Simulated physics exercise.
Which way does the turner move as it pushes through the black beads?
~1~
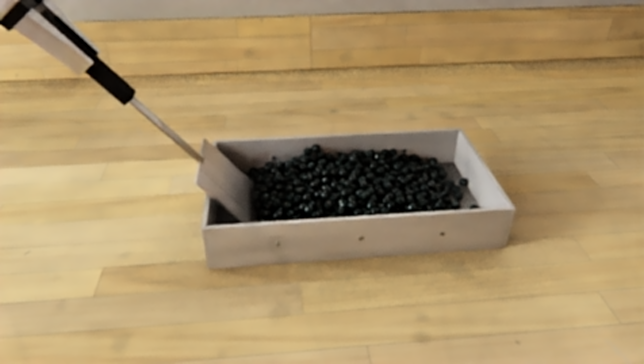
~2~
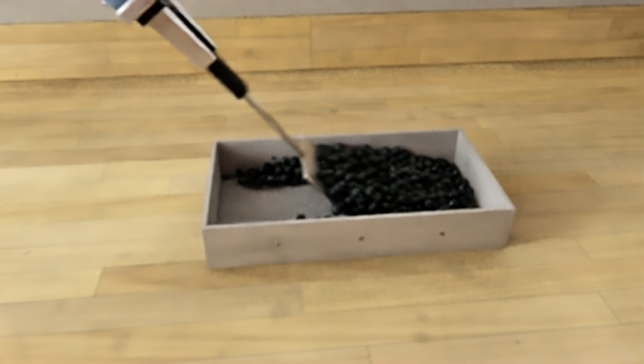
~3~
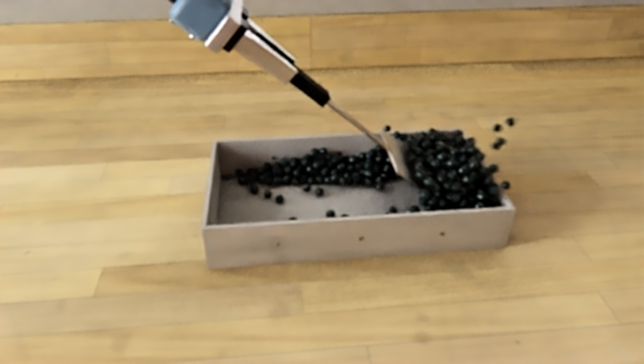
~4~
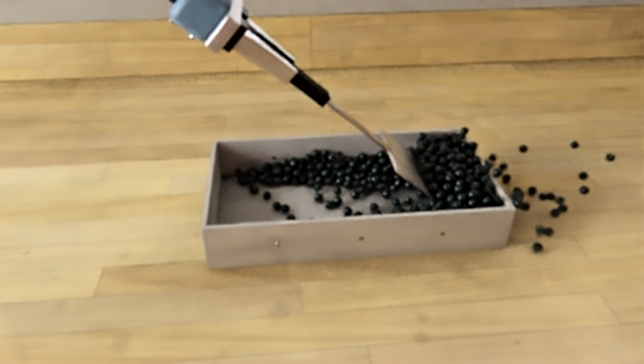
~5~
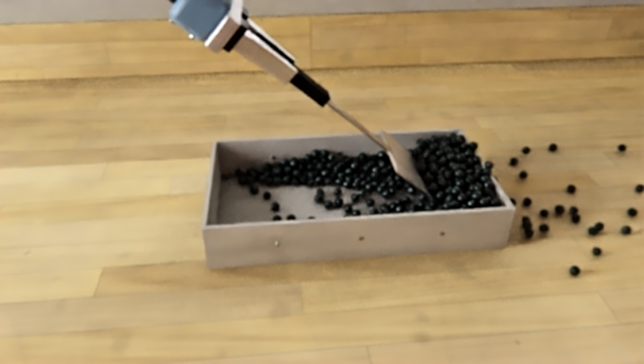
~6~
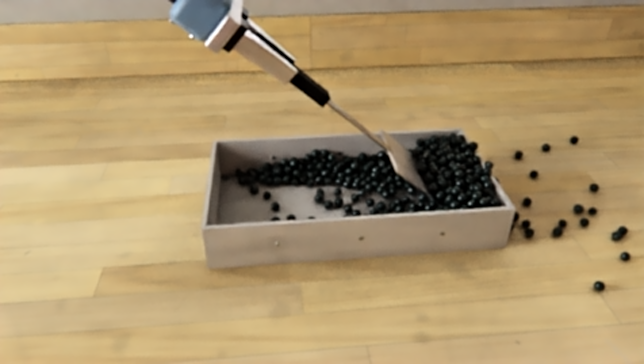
The turner moves to the right, travelling from the left end of the trough towards the right end.
